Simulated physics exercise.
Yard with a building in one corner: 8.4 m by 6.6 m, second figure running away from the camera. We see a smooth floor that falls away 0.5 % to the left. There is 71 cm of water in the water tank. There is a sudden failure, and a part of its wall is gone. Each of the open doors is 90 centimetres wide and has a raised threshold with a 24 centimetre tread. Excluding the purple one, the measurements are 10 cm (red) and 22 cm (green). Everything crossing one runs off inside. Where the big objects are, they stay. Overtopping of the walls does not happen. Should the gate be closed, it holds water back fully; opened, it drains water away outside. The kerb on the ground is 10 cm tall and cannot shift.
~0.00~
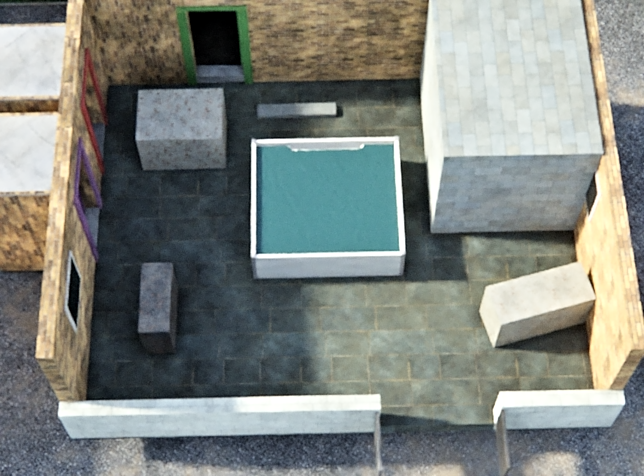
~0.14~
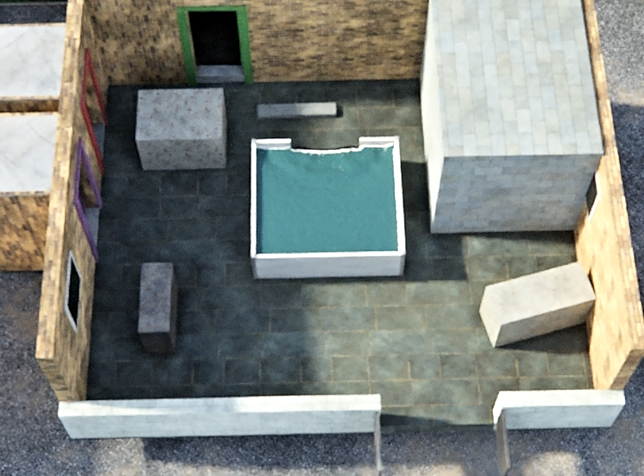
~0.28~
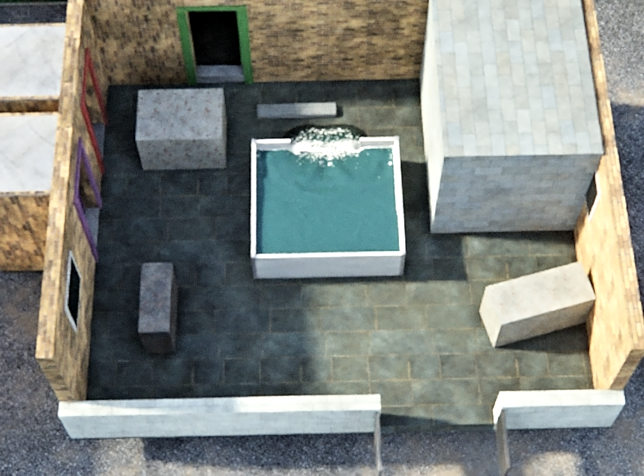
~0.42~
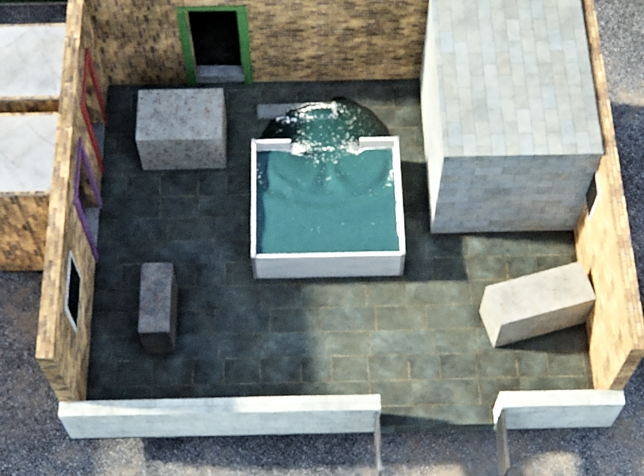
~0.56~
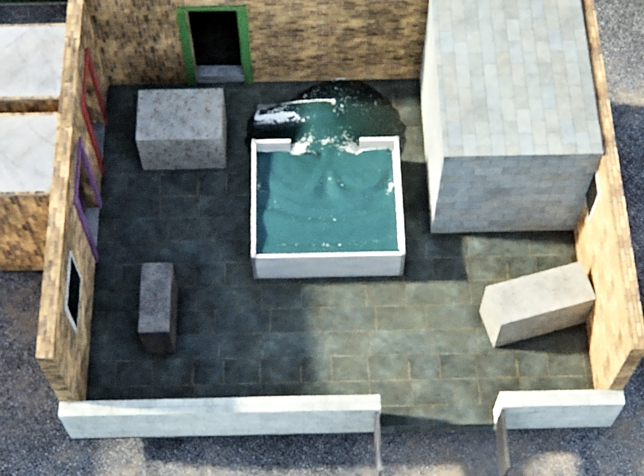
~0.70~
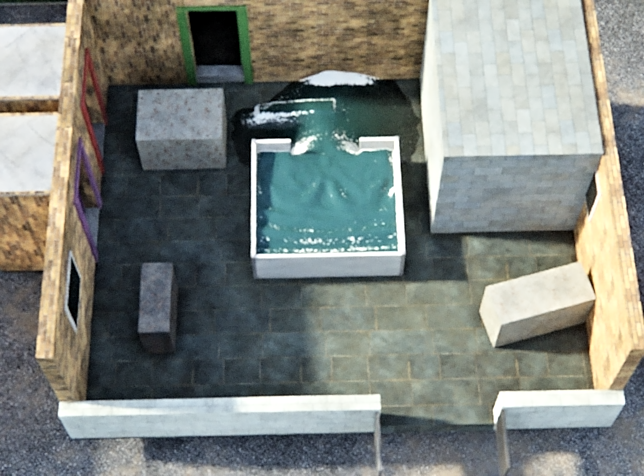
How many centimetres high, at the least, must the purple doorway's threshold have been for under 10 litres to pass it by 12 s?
About 6 cm.
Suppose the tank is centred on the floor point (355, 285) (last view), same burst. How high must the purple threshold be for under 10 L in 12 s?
Then about 5.0 centimetres at the least.
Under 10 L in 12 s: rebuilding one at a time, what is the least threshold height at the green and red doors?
About 14.5 cm at green and about 18 cm at red.
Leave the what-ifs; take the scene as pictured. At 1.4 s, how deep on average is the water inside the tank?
Around 51 cm deep on average.
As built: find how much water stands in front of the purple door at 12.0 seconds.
About 4.5 cm.
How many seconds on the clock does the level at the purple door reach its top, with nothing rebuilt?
About 5.0 seconds.
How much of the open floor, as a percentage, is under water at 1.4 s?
I'd say near 15 percent.
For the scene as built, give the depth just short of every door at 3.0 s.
The red door has 15 cm, the purple door 1 cm and the green door 15 cm.
After 1.4 s water covers 15 % of the floor, deepest (57 cm) near (415, 83); it has not reached the purple door.
After 3.0 s water covers 35 % of the floor, deepest (44 cm) near (108, 90); it has not reached the purple door.
After 12.0 s water covers 95 % of the floor, deepest (13 cm) near (86, 419); 5 cm at the purple door, 4 litres in over its 7 cm threshold.
At the purple door as built, the water arrived by 3.1 s and peaked near 9 cm at 5.0 s.
Run again over the same 12 s with other heights there, 20 litres in over 4.5 cm, 6 litres over 6.5 cm. The limit of 10 litres is kept from about 6 cm up.
